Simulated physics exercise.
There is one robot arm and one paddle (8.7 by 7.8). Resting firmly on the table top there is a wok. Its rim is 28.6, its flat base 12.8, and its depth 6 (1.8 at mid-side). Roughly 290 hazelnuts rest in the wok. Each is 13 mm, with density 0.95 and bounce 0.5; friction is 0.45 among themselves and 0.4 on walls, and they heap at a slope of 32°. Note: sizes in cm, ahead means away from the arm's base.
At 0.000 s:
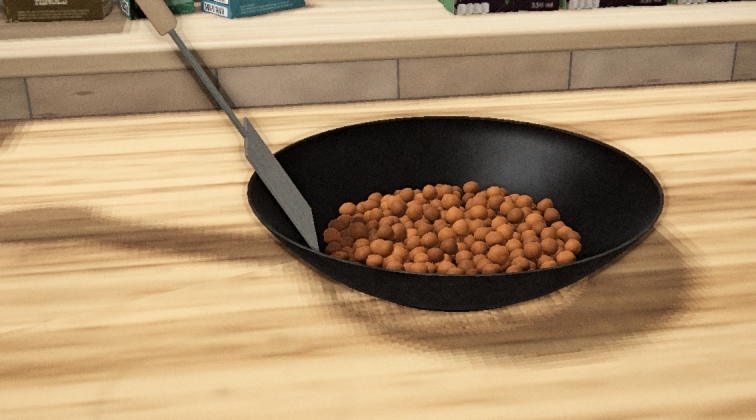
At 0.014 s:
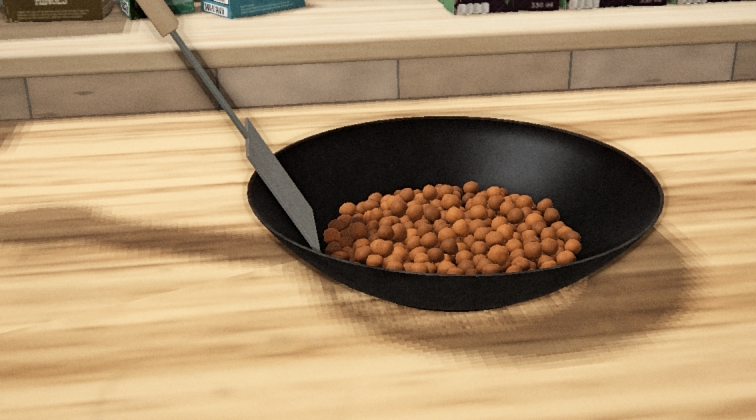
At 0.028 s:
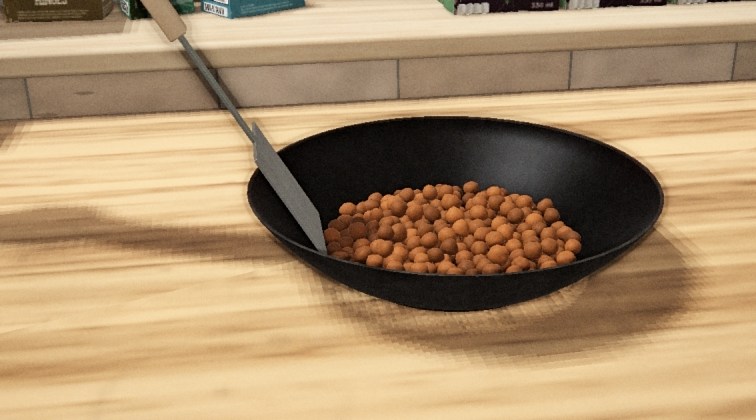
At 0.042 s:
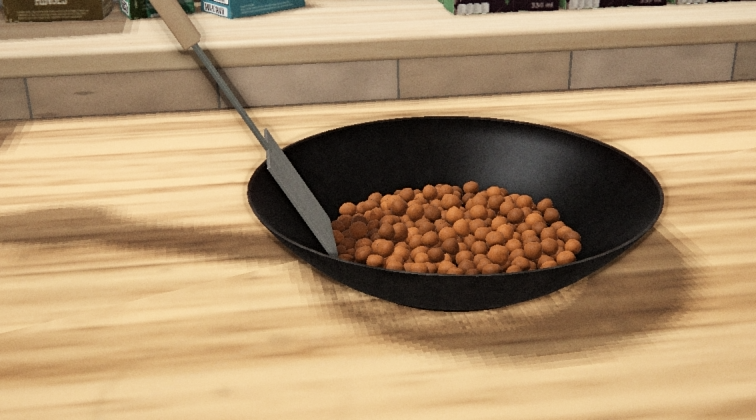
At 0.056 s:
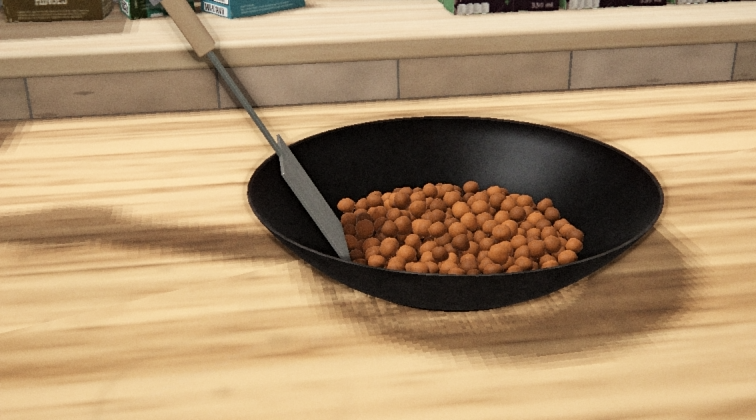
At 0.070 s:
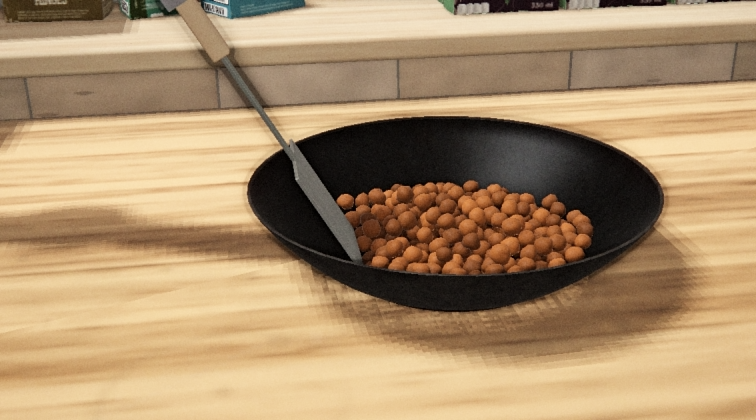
Robot arm's metal paddle sliding slowly rightward inside a black wok on a wooden table, nudging the heap of brown hazelnuts.
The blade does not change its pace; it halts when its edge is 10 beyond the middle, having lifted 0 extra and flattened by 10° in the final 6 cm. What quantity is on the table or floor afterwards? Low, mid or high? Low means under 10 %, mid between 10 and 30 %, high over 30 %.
Mid.
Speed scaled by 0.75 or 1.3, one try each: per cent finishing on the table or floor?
First try around 10 %, second try around 25 %.
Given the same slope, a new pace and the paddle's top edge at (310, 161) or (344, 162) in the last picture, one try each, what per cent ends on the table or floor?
That comes to about 25 and about 45 percent, in that order.
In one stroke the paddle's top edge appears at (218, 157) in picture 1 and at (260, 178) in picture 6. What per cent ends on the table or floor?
My guess would be close to 5 per cent.
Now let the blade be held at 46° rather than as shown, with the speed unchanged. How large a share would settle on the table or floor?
About 10 per cent.
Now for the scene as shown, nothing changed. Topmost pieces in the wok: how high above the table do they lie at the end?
Top of the heap: Roughly 7.5 cm above the table top.
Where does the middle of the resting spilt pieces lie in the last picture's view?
Pixel estimate: About (727, 232).
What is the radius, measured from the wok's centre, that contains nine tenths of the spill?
Around 35 centimetres from the centre.
After 0.17 s, sloping 60°, highest piece 5 above the table; 286 in the wok.
After 0.27 s, sloping 57°, highest piece 6 above the table; 286 in the wok.
After 0.52 s, sloping 50°, highest piece 8 above the table; 247 in the wok, 35 on the table or floor, 4 on the blade or in flight.
After 1.57 s, sloping 50°, highest piece 7 above the table; 244 in the wok, 42 on the table or floor.
In the end, 244 in the wok, 42 on the table or floor. That is 15 % on the table or floor.
